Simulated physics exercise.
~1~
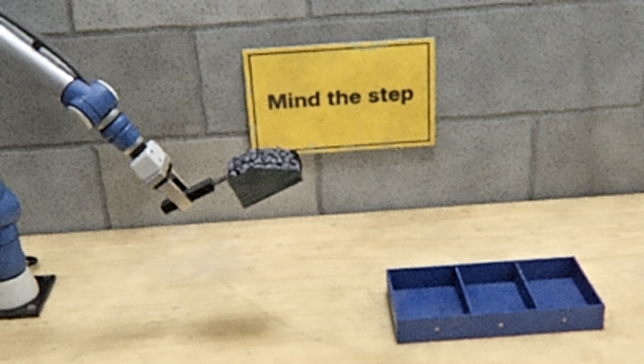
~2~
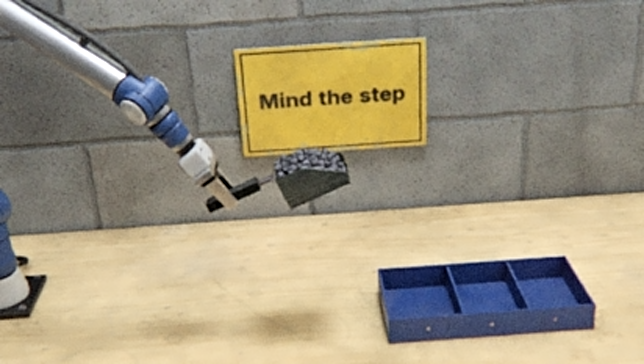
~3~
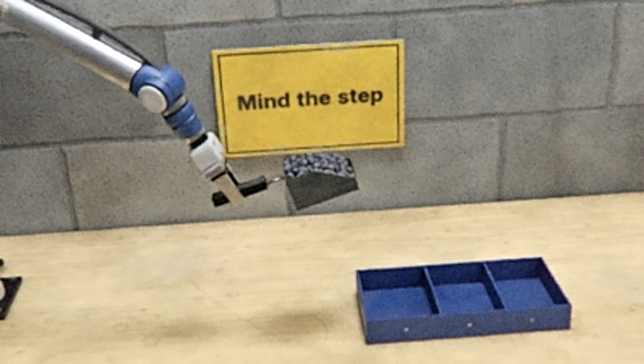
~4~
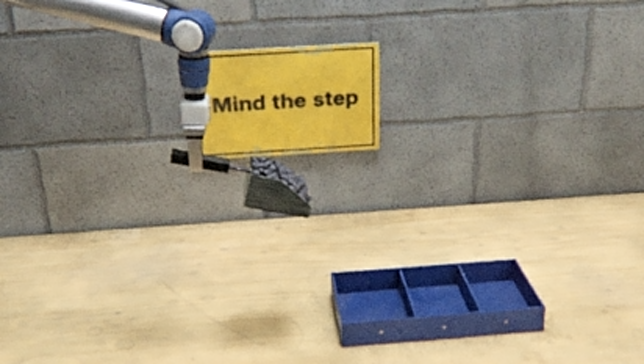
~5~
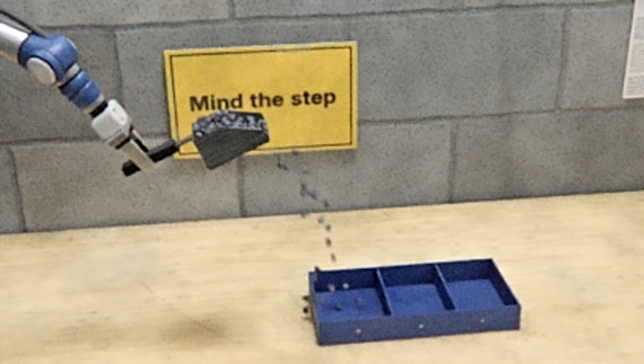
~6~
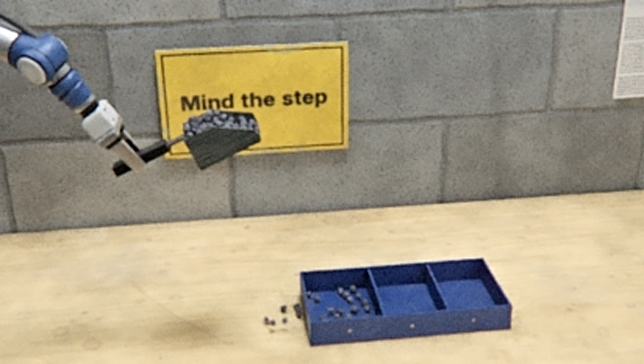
On a wooden table before a grey block wall, a robot arm carried a scoop of dark pebbles right, then tipped it forward and drew back, spilling a few into the blue box's left compartment and some beside it, while most stayed in the scoop.
